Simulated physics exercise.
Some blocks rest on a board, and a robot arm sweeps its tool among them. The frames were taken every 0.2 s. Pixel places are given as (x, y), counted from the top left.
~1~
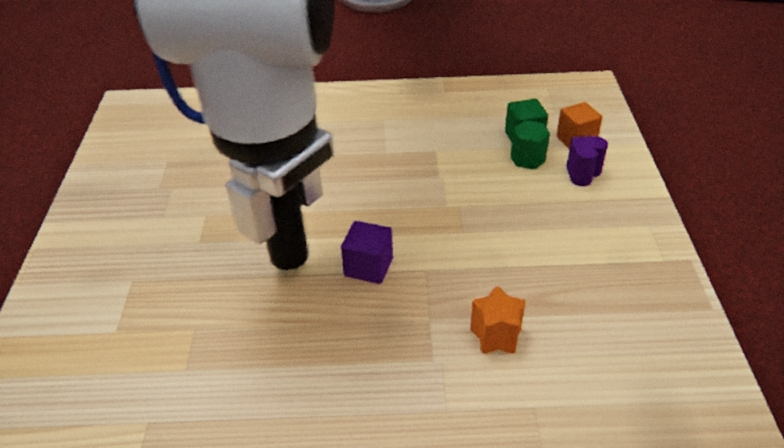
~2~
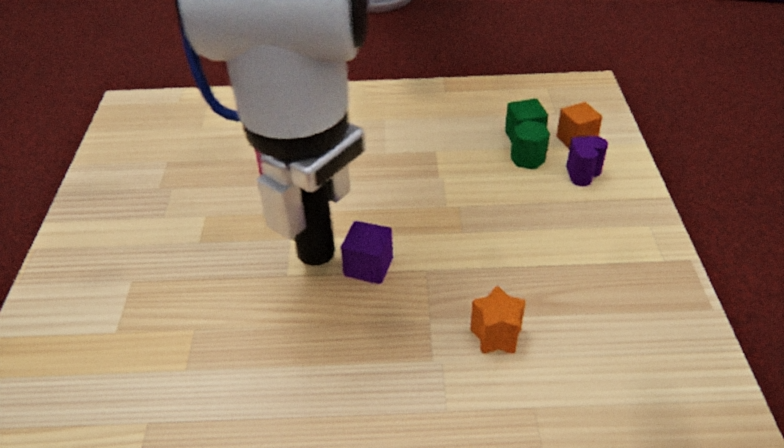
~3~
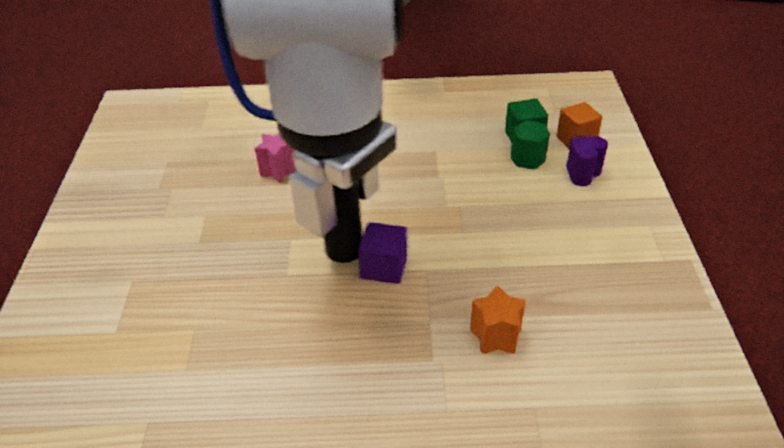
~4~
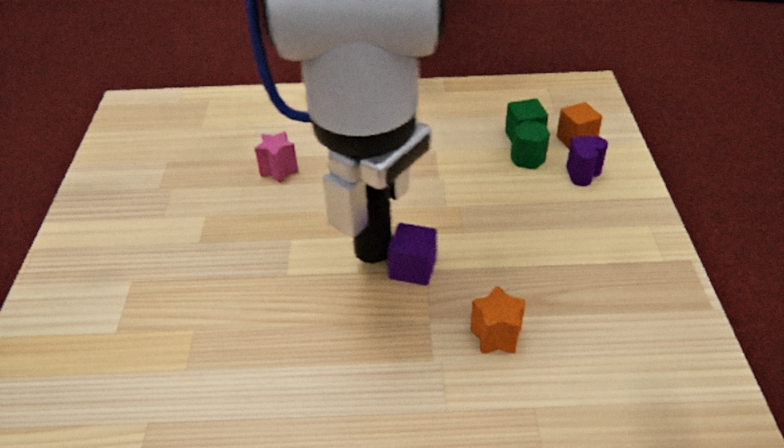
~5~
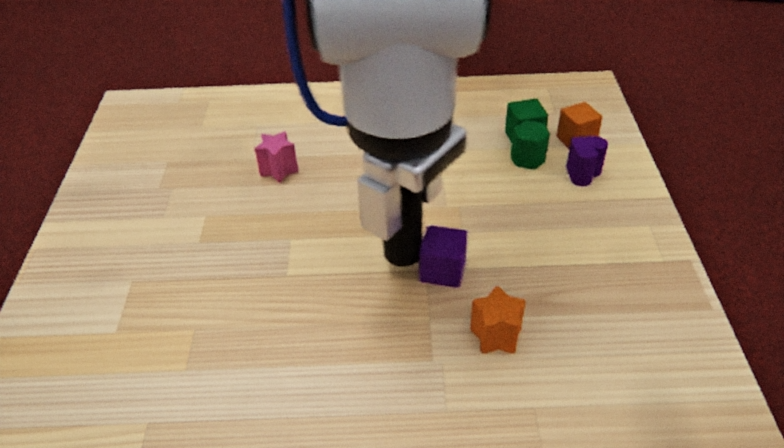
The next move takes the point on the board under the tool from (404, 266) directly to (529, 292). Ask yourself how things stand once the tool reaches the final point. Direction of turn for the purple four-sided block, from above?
From the top, the block rotates counterclockwise.
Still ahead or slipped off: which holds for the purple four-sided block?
By then it is in front of the tool.
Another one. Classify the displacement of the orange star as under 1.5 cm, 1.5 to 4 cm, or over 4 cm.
Shift: Under 1.5 cm.
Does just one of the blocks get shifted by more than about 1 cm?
Yes, that is how it ends up.
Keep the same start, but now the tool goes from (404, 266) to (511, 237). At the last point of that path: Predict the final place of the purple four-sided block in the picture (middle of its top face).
At (501, 245).
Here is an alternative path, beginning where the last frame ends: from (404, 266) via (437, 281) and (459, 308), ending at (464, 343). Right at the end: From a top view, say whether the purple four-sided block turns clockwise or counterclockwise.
The sense of turning is anti-clockwise.
On the path given first. One third of the way, tool at (446, 262); purple four-sided block at (489, 247), turned 15° anticlockwise.
Two thirds of the way, tool at (488, 271); purple four-sided block at (532, 251), turned 30° anticlockwise.
At the end, tool at (531, 280); purple four-sided block at (572, 252), turned 45° anticlockwise; orange star not moved.
